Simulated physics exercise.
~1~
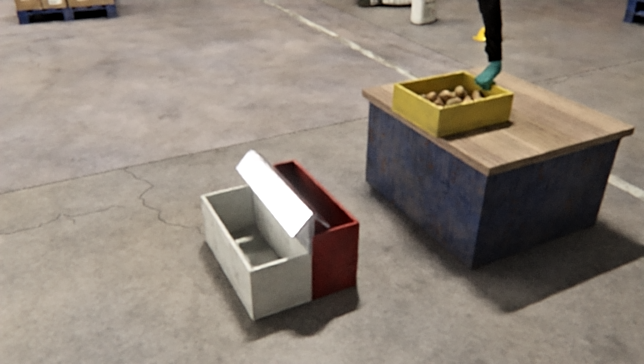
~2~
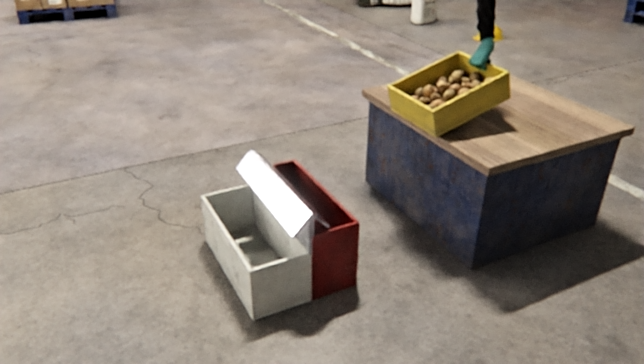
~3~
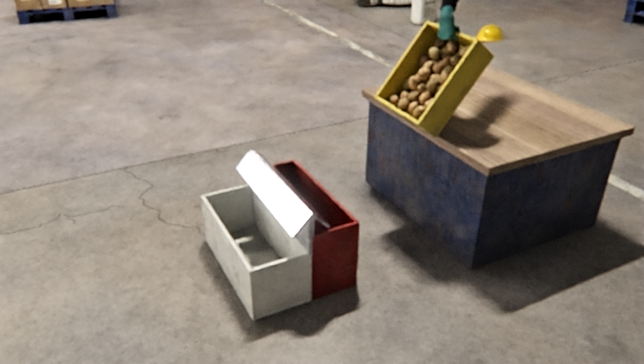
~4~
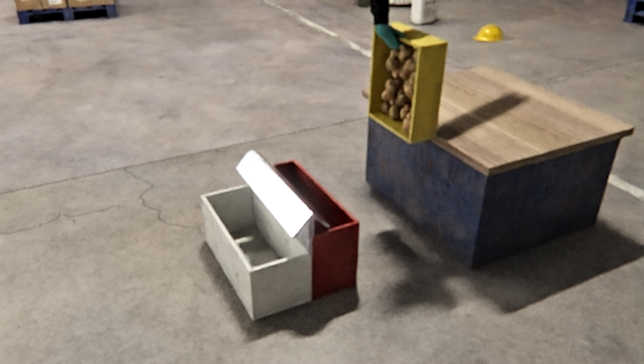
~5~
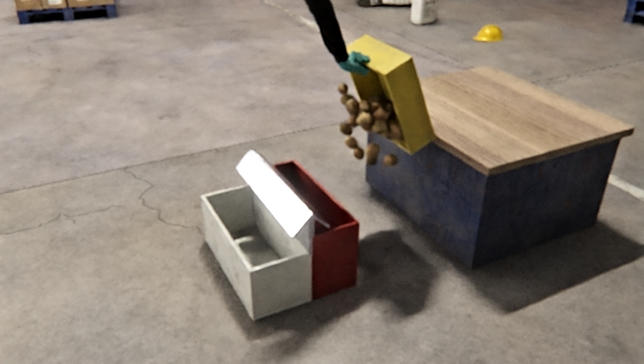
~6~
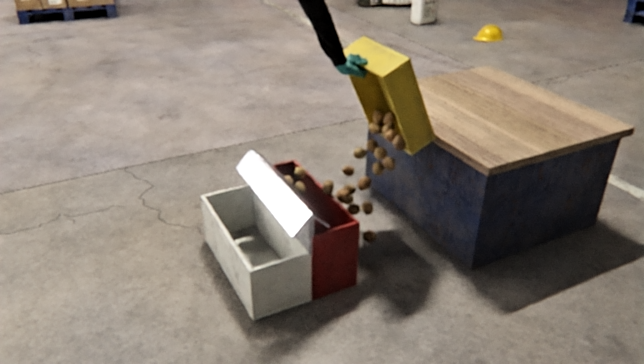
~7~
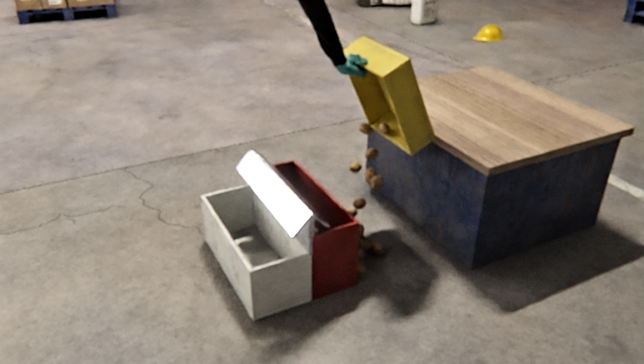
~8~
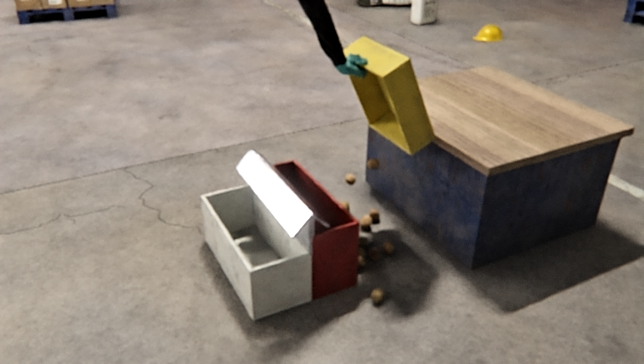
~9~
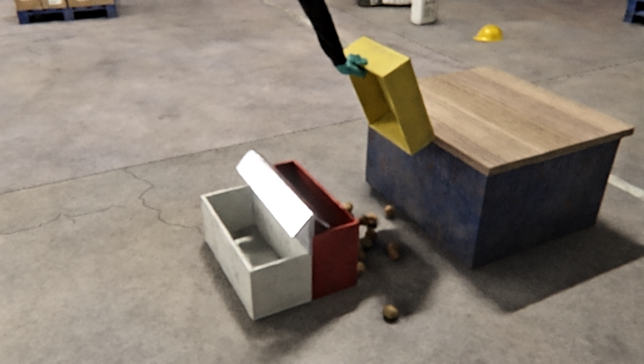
A gloved hand tips potatoes from a yellow crate, most landing beside the red box.
